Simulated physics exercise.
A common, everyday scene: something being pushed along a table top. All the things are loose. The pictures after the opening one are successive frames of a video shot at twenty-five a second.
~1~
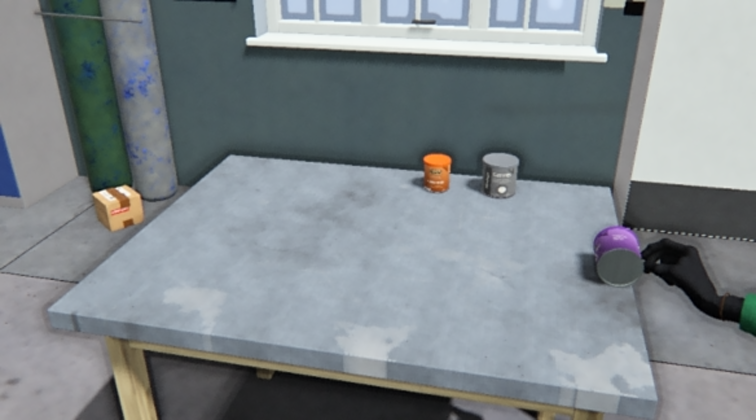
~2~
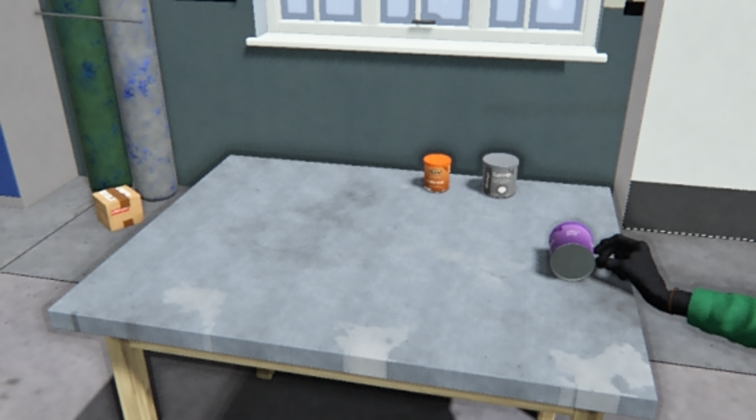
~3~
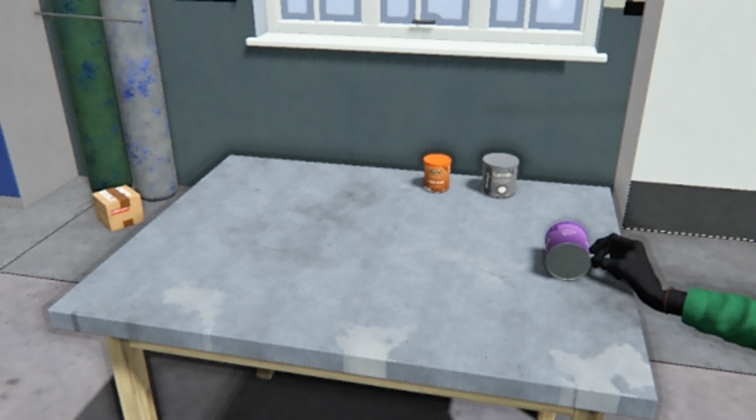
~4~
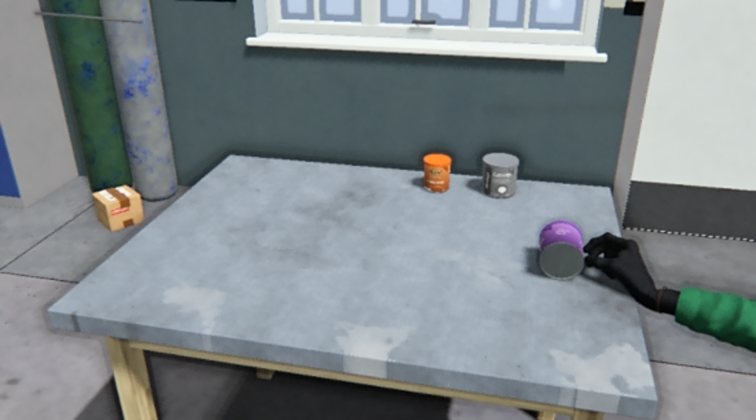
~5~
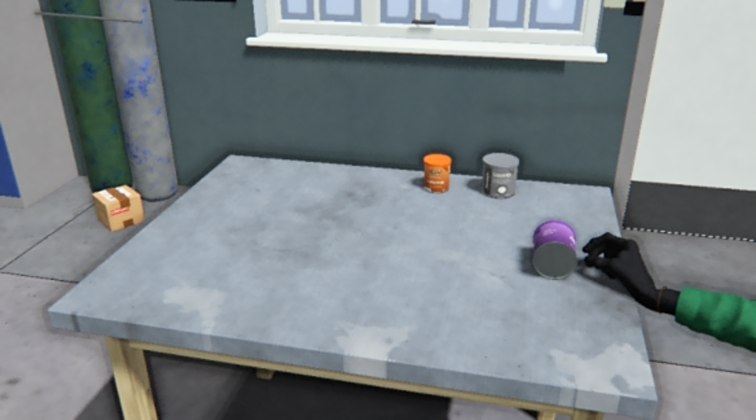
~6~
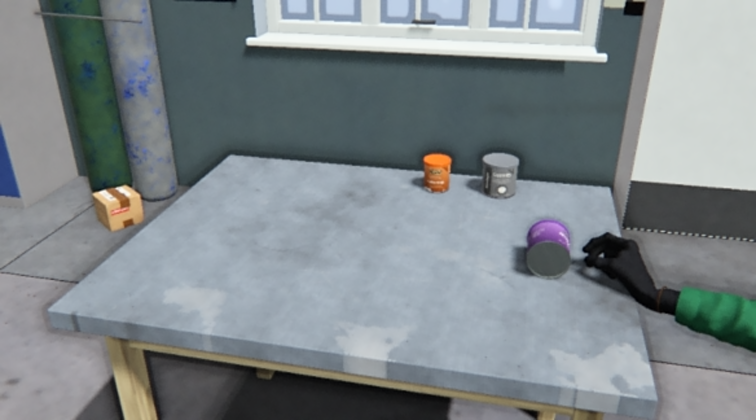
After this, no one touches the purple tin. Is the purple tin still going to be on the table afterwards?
It will fail to leave the table.
Then, 0.10 s after the last picture, purple tin rolled a little near (535, 248).
Then, 0.30 s after the last picture, purple tin rolled about its own width near (517, 246).
At rest, moved from the start, purple tin. Seen from the same camera at the end, purple tin near (510, 245).
